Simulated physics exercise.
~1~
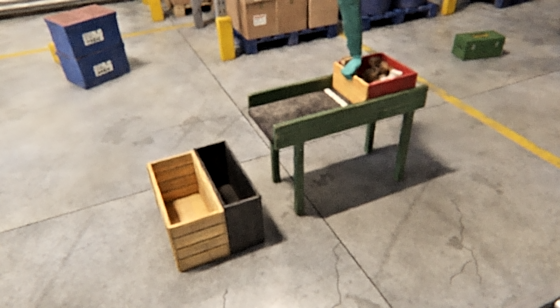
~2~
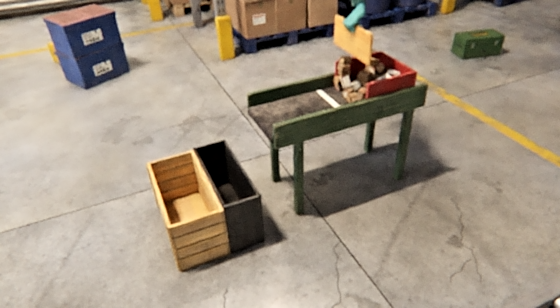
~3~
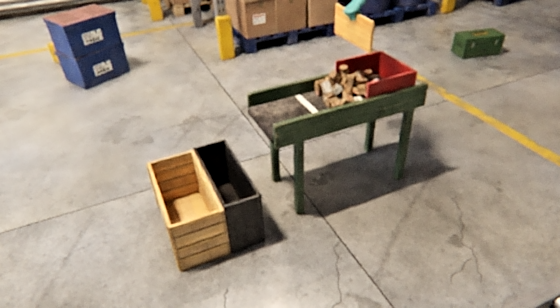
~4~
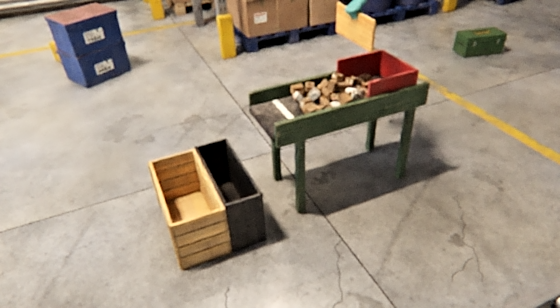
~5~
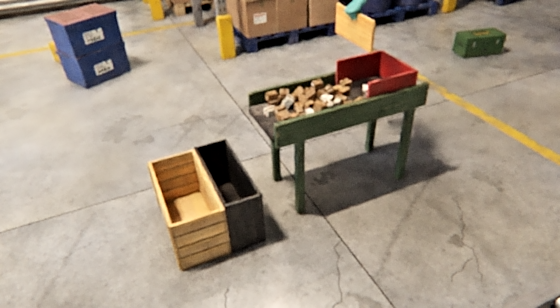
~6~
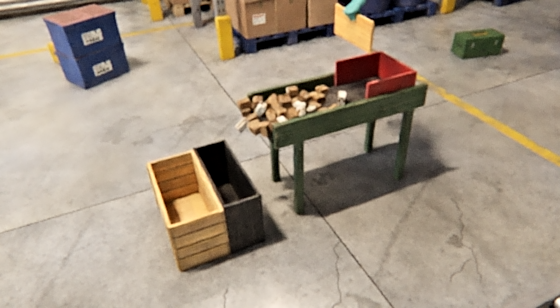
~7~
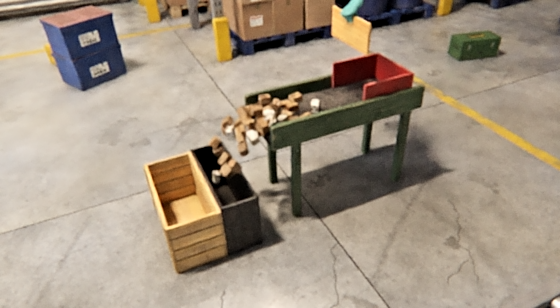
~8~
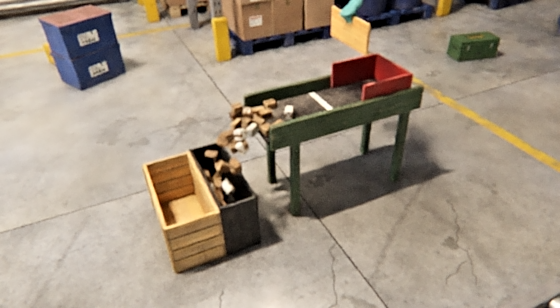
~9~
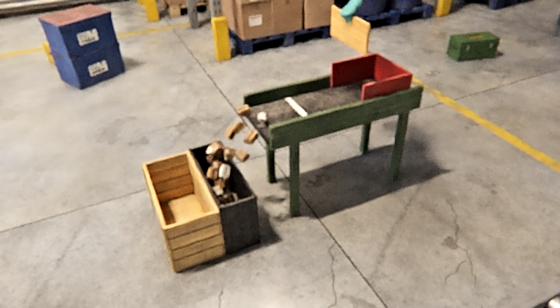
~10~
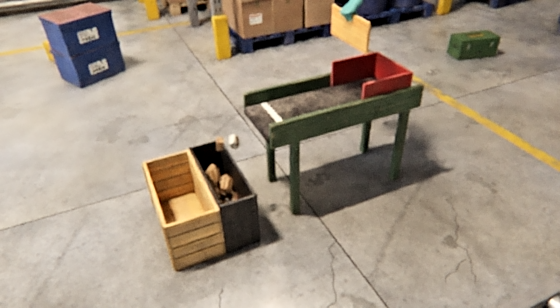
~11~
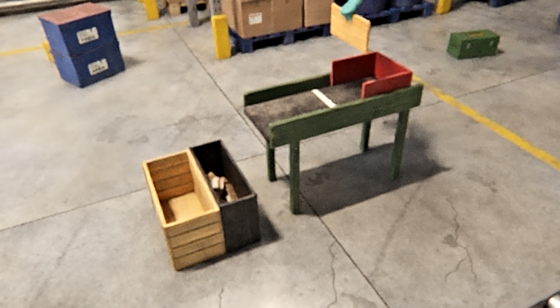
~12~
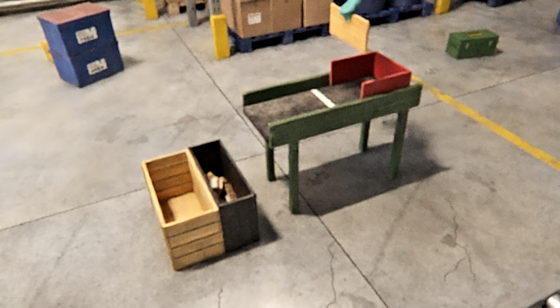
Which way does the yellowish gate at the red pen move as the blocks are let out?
The gate moves upward, lifted out of the way by the teal arm.
